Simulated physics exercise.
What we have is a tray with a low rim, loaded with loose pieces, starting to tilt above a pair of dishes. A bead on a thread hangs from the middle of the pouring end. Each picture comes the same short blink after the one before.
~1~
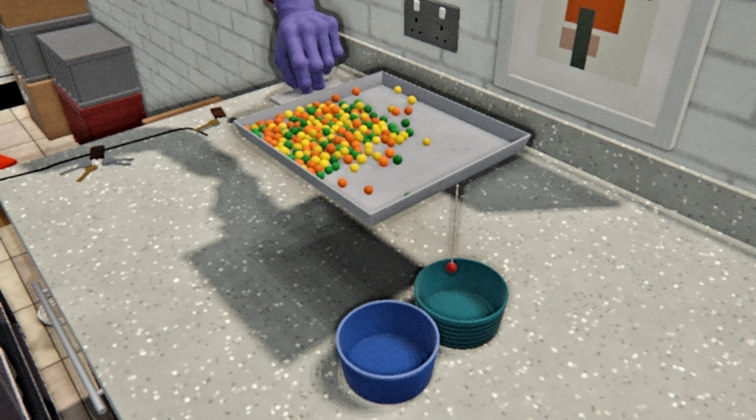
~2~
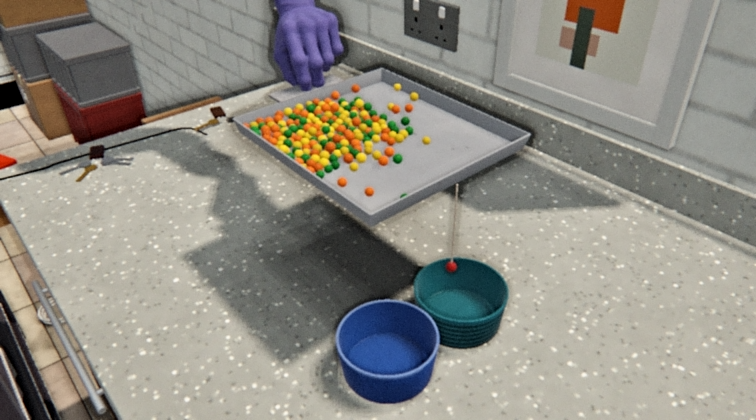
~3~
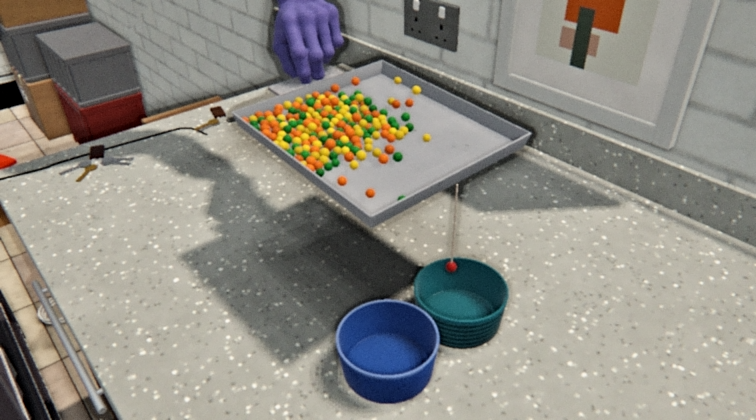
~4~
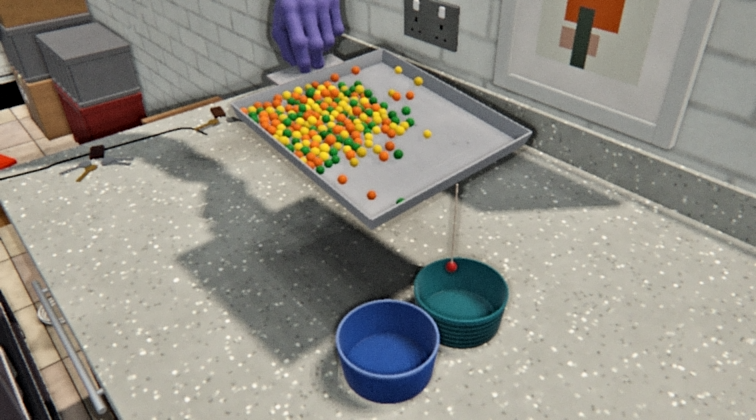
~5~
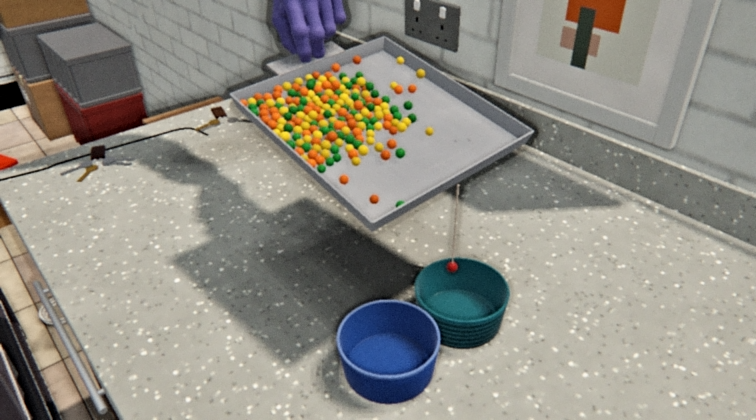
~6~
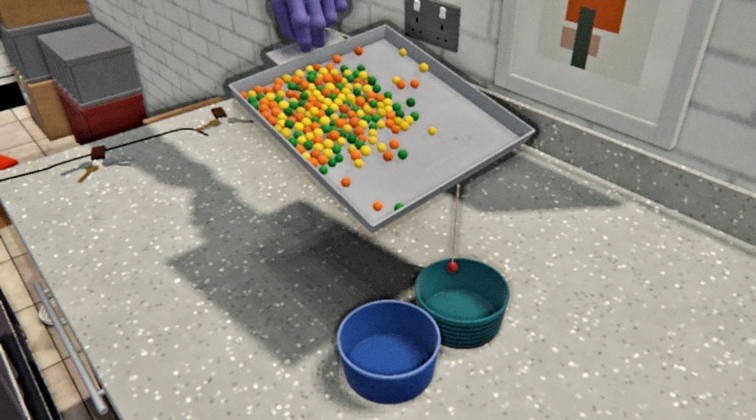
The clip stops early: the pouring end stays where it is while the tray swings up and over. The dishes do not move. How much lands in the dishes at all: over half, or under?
Caught overall: Over half.
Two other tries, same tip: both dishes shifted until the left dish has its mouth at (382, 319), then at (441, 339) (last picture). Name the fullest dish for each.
In turn: Left; the left dish.
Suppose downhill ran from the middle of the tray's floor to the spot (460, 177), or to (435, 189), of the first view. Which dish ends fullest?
At the first place the right-hand dish, at the second left.
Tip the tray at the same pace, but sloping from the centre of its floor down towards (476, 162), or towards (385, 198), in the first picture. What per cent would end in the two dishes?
First some 10, then 90 per cent.
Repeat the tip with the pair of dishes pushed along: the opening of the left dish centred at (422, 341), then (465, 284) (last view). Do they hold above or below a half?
One: More than half. Two: Under half.
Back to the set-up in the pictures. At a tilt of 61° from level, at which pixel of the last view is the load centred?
Close to (392, 193).
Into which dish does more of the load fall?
It is the dish on the left.
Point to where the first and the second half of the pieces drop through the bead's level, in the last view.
Early half (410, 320), late half (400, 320).
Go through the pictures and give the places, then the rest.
In the first frame, corners of the pouring end (371, 211) and (525, 135), level; middle of the load (331, 133), round plastic beads; left dish (422, 380); right dish (495, 327); bead on its thread (451, 267).
In the second frame, corners of the pouring end (371, 211) and (525, 134), level; middle of the load (330, 131).
In the third frame, corners of the pouring end (372, 212) and (526, 133), tipped barely, lowest at the left corner; middle of the load (330, 126).
In the fourth frame, corners of the pouring end (372, 215) and (527, 132), tipped a little, lowest at the left corner; middle of the load (330, 119).
In the fifth frame, corners of the pouring end (373, 218) and (529, 130), tipped a little, lowest at the left corner; middle of the load (332, 113).
In the sixth frame, corners of the pouring end (374, 221) and (530, 130), tipped clearly, lowest at the left corner; middle of the load (333, 108), roughly a third on the move; left dish (423, 380); right dish (496, 326).
Just after the last frame, tray tipped steeply; the larger part on the tray; about a tenth in the left dish; just a few in the right dish; just a few outside both; about a tenth in the air.
A moment on, tray tipped past a quarter turn; just a few on the tray; the larger part in the left dish; about a tenth in the right dish; about a tenth outside both; about a tenth in the air.
Further on, tray tipped past a quarter turn; the larger part in the left dish; about a tenth in the right dish; about a tenth outside both.
When it is over, tray tipped past a quarter turn; the larger part in the left dish; about a tenth in the right dish; about a tenth outside both.
